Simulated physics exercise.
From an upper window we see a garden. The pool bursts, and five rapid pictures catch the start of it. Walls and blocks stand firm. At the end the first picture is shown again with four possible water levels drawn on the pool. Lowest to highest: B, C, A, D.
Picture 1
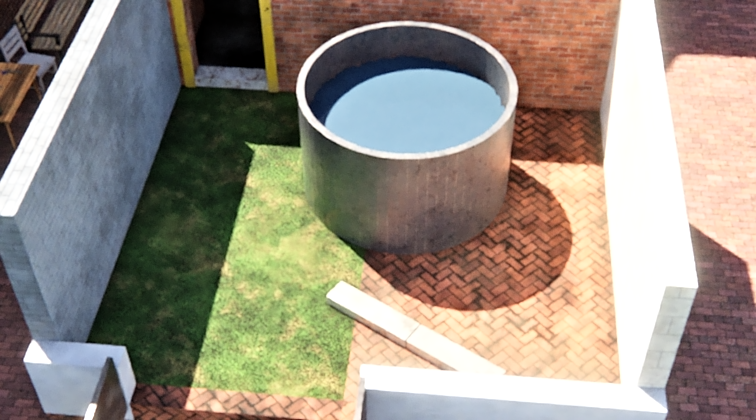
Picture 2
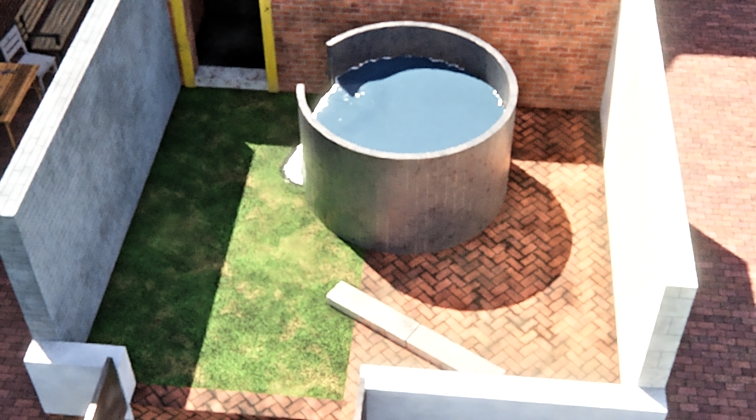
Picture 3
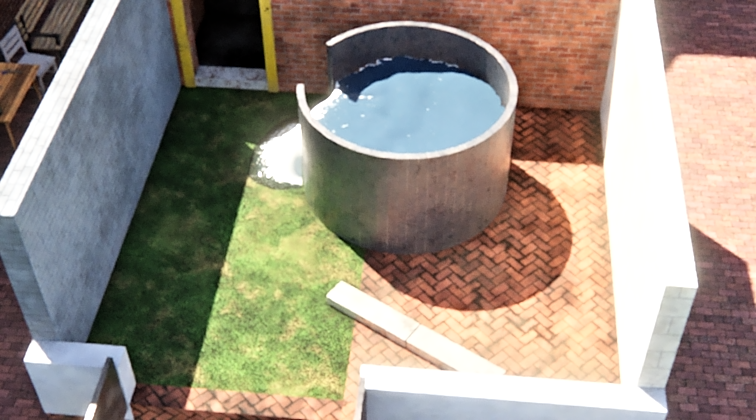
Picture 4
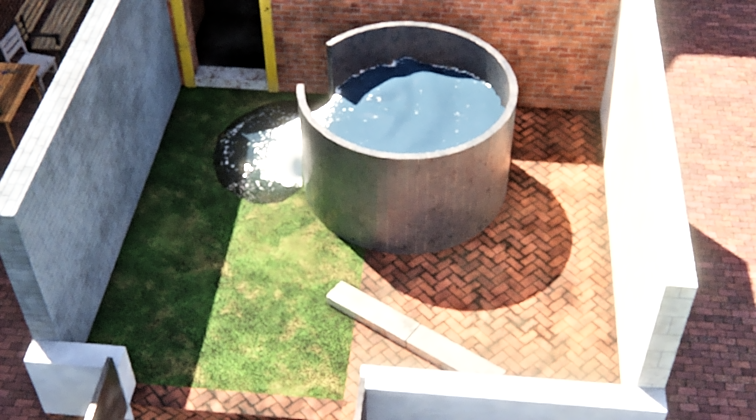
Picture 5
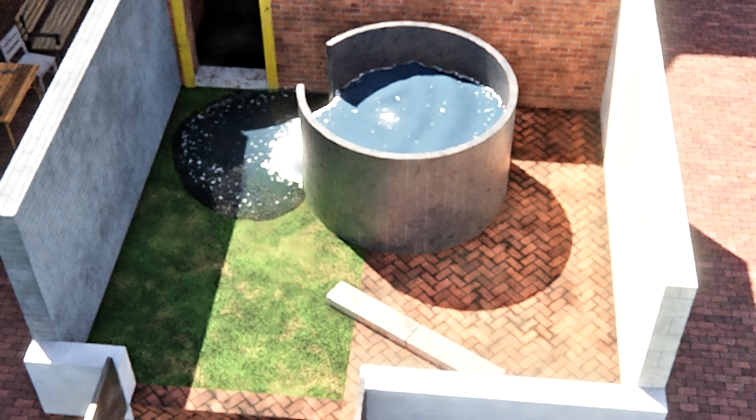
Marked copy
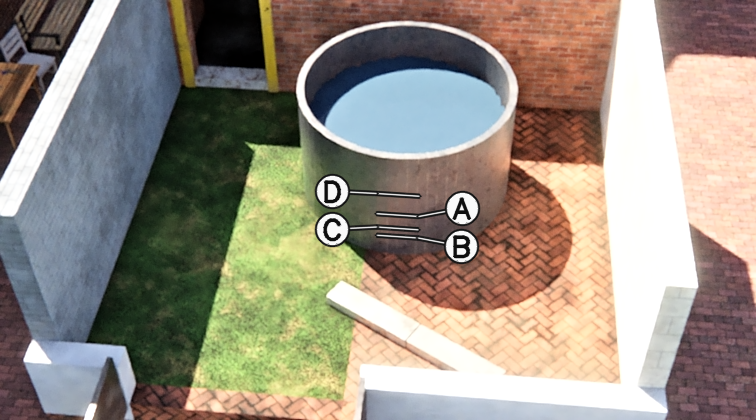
At the start, a round grey pool of still water stands in a walled garden of grass and brick paving. A gap opens in the pool's left side and water pours through onto the grass, then spreads leftward in a widening, glinting dark puddle near the yellow doorway.
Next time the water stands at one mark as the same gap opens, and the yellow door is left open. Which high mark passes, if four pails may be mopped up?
The limit is C.
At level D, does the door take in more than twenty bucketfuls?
Yes, it does.
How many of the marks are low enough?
Two of the four.
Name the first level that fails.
That is level A.
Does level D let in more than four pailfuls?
Yes, it does.
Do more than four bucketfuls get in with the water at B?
No, that is safe.
On the marked copy, A at (397, 215); B at (397, 236); C at (397, 228); D at (397, 194); from the bottom up B, C, A, D.
If A is chosen, about 12 bucketfuls get in.
If B is chosen, nothing gets over.
If C is chosen, a bucket or two gets in.
If D is chosen, dozens of bucketfuls pour in.
